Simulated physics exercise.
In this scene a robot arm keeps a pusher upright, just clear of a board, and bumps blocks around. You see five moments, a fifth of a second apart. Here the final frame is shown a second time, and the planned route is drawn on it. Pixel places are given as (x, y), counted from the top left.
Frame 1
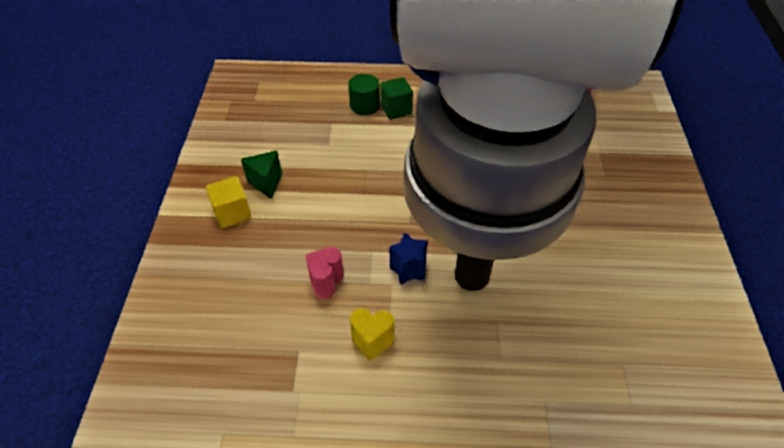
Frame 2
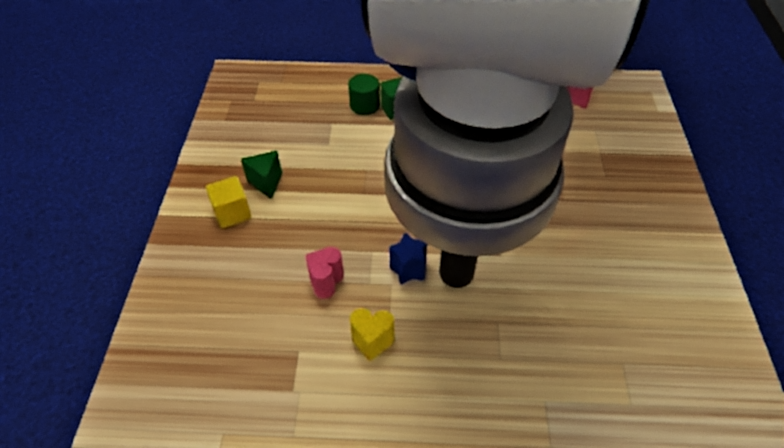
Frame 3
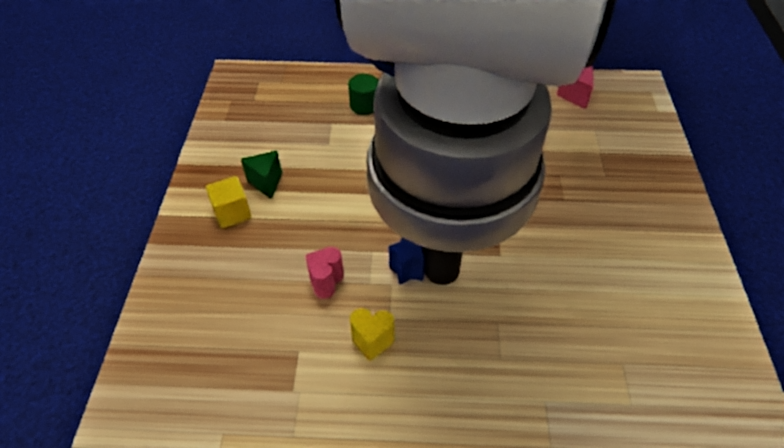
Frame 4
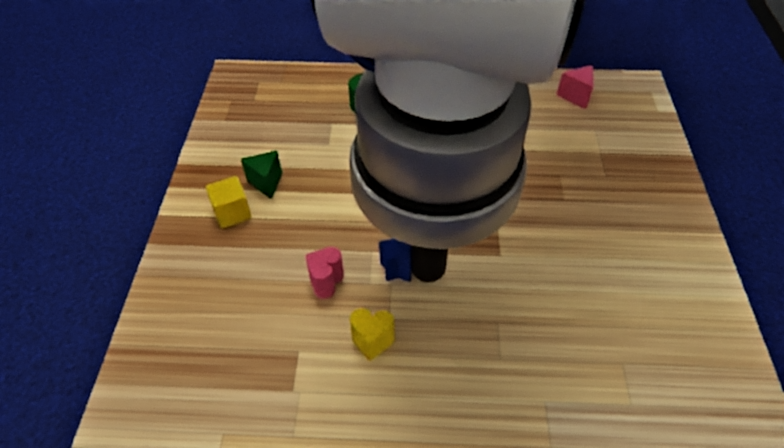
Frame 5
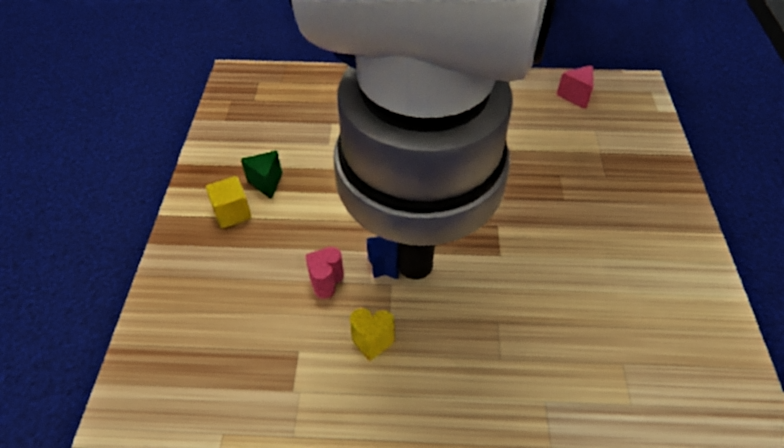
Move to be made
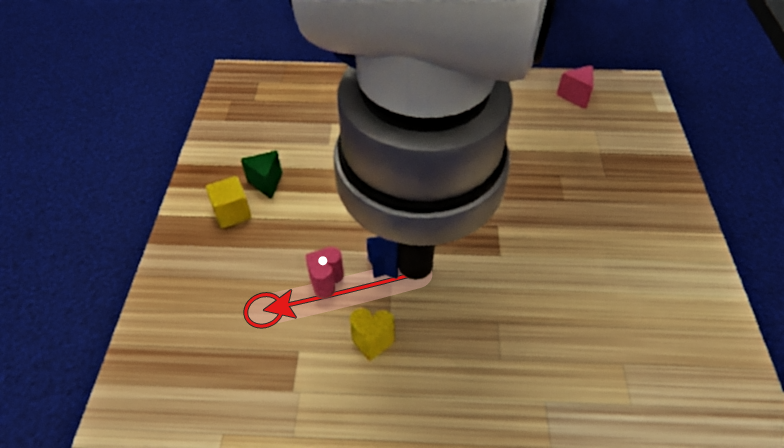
The clip opens with a robotic arm's dark pusher just right of a blue star block on a wooden board, with heart-shaped and other colourful blocks around it. The arm moves left to the star, then nudges it a short way toward the pink heart, while the other blocks stay still.
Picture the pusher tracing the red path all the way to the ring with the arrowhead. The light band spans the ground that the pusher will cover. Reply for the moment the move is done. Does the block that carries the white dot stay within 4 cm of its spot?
Yes - that is the case.
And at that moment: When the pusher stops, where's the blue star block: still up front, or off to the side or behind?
Beside or behind, I predict.
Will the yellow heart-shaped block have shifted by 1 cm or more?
That would be a no.
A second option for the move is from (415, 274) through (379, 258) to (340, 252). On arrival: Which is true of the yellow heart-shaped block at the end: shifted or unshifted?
Well, the yellow heart-shaped block holds its place.
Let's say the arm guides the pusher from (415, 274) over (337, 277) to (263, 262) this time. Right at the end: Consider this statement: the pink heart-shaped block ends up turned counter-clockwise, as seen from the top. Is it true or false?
Verdict: True.
The drawn path runs in a line from (415, 274) to (264, 310); the dot is on the pink heart-shaped block.
On the path given first. One third of the way, pusher (366, 278); blue star block (356, 241), turned 50° clockwise.
Two thirds of the way, pusher (313, 291); pink heart-shaped block (295, 258), turned 30° clockwise; blue star block (353, 242), turned 70° clockwise.
At the end, pusher (261, 302); pink heart-shaped block (288, 257), turned 55° clockwise; yellow heart-shaped block not moved; blue star block (353, 242), turned 70° clockwise.
